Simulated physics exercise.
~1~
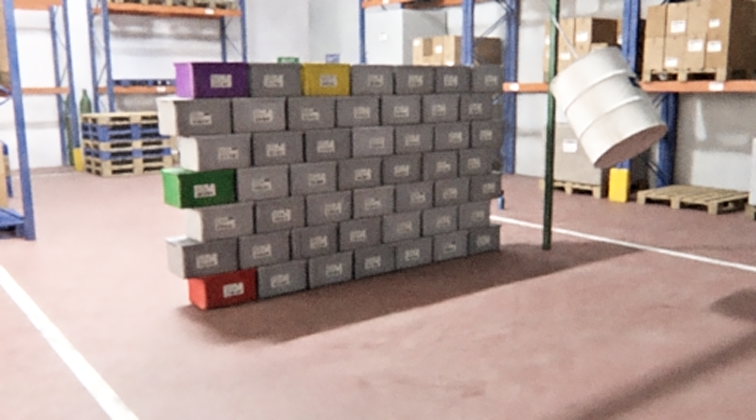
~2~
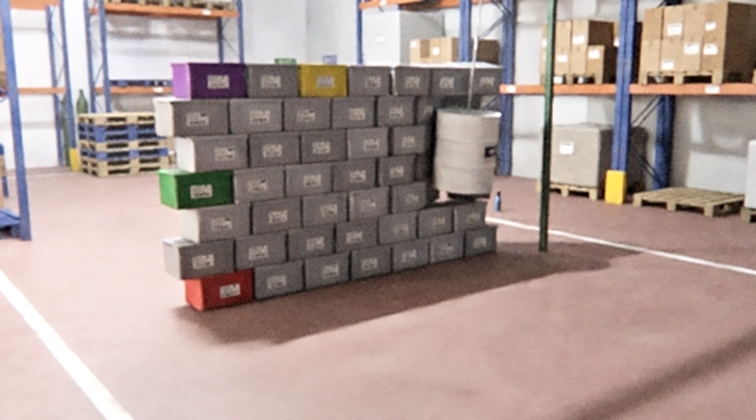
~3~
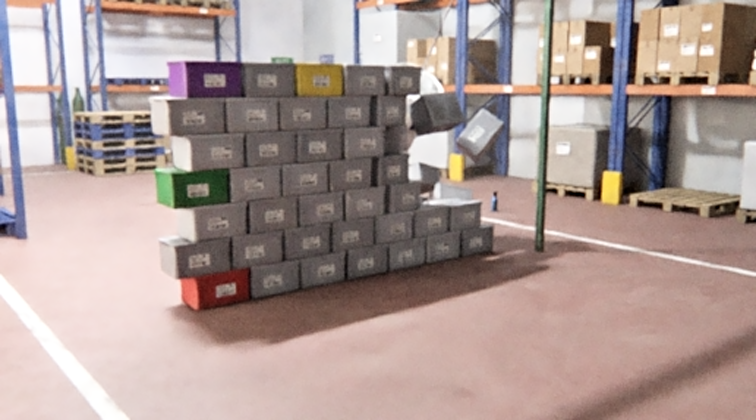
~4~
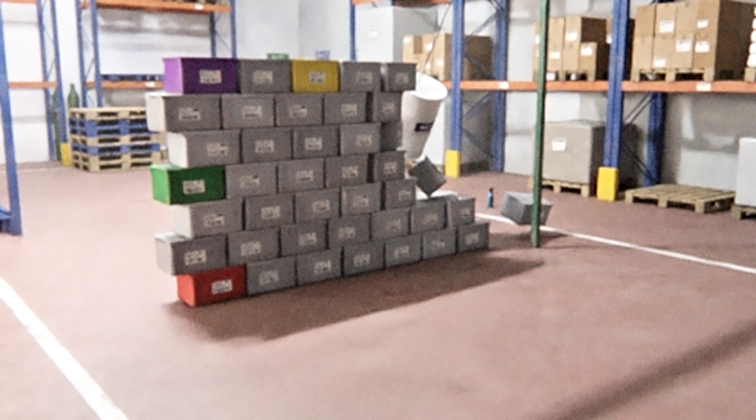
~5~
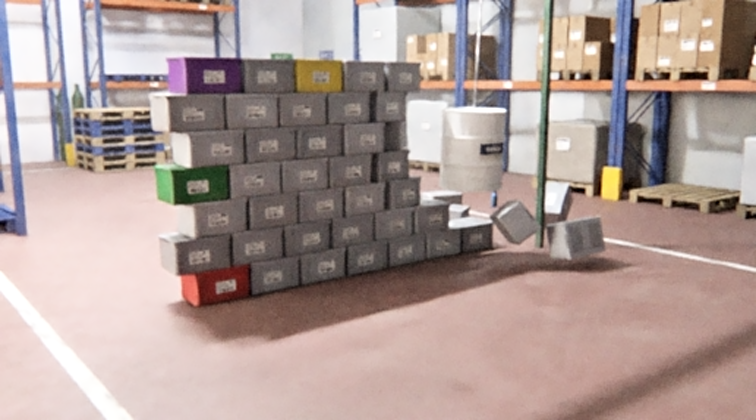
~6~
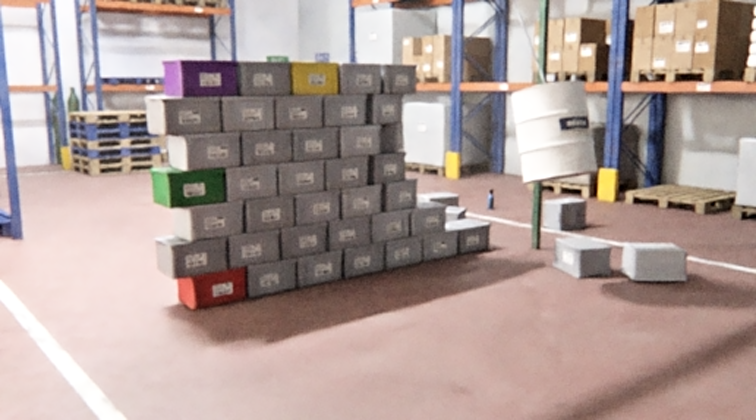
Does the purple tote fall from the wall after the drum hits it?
No, the purple tote stays up at the left end of the top row, and only totes toward the right end come down.
A pale drum hanging from a line swings in from the right toward a staggered wall of grey lidded totes in a warehouse, seen from the front by a slightly swaying camera. Purple and yellow totes sit in the top row, a green one at the left edge and a red one at the bottom left. The drum strikes the right end and pushes through behind the wall, knocking several totes loose. They tumble to the floor as the drum swings back out to the right. The right end is left stepped and broken, while the four coloured totes stay in place.
